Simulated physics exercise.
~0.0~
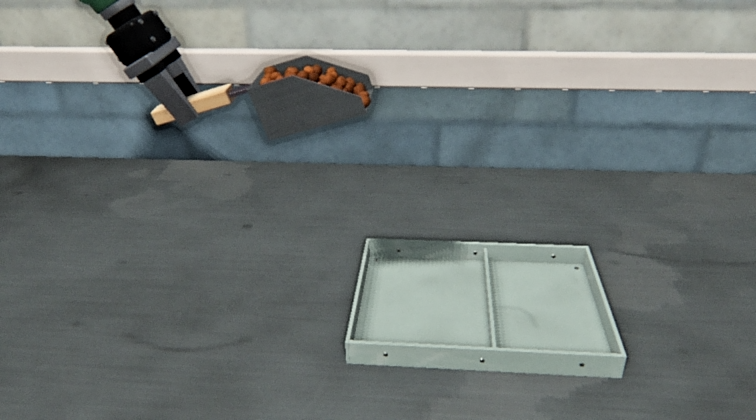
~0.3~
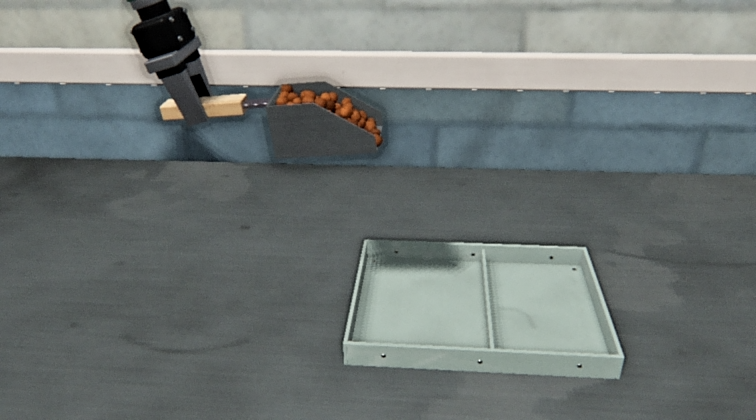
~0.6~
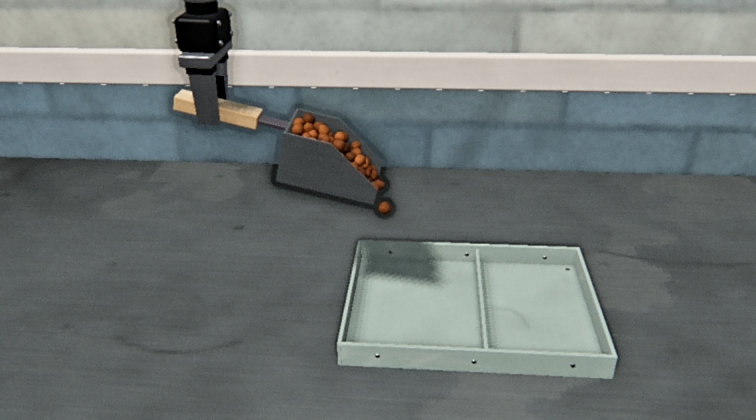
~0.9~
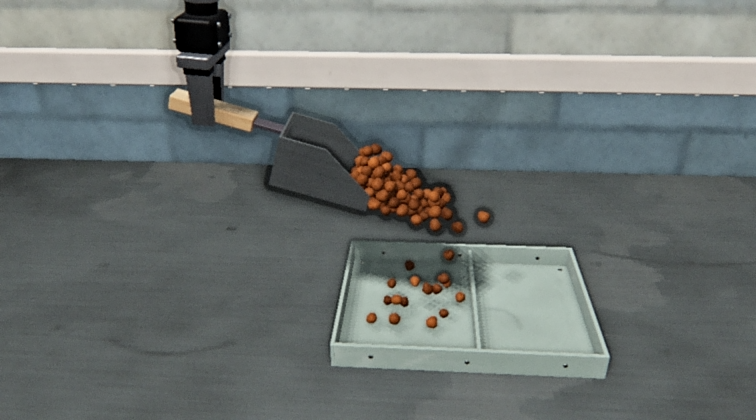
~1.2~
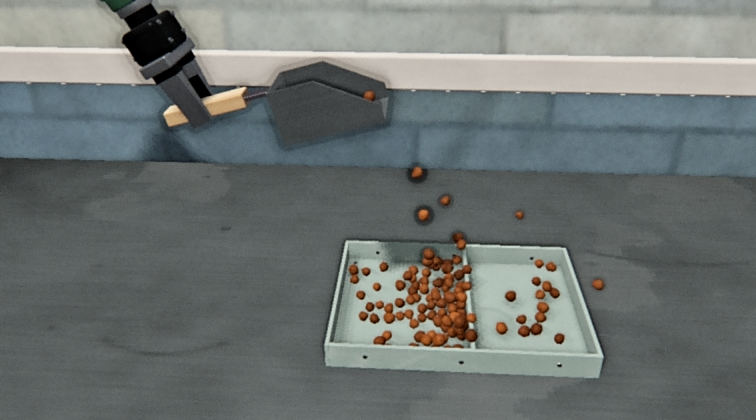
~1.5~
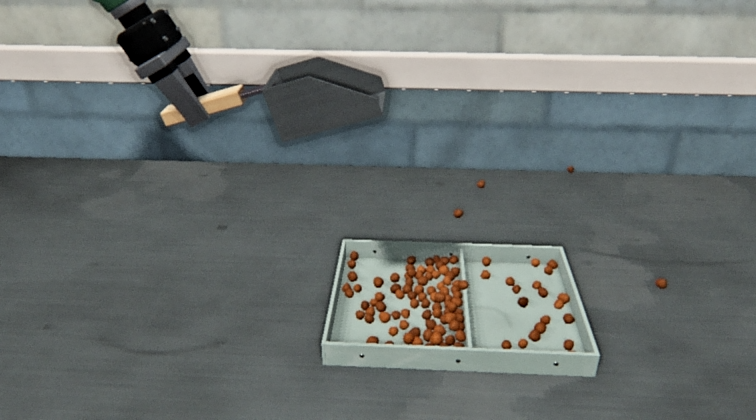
A robot arm lowered a grey scoop full of brown nuts and tipped it forward, spilling them into a divided tray, then raised the emptied scoop, leaving most nuts in the left part, fewer in the right, and a few outside it.
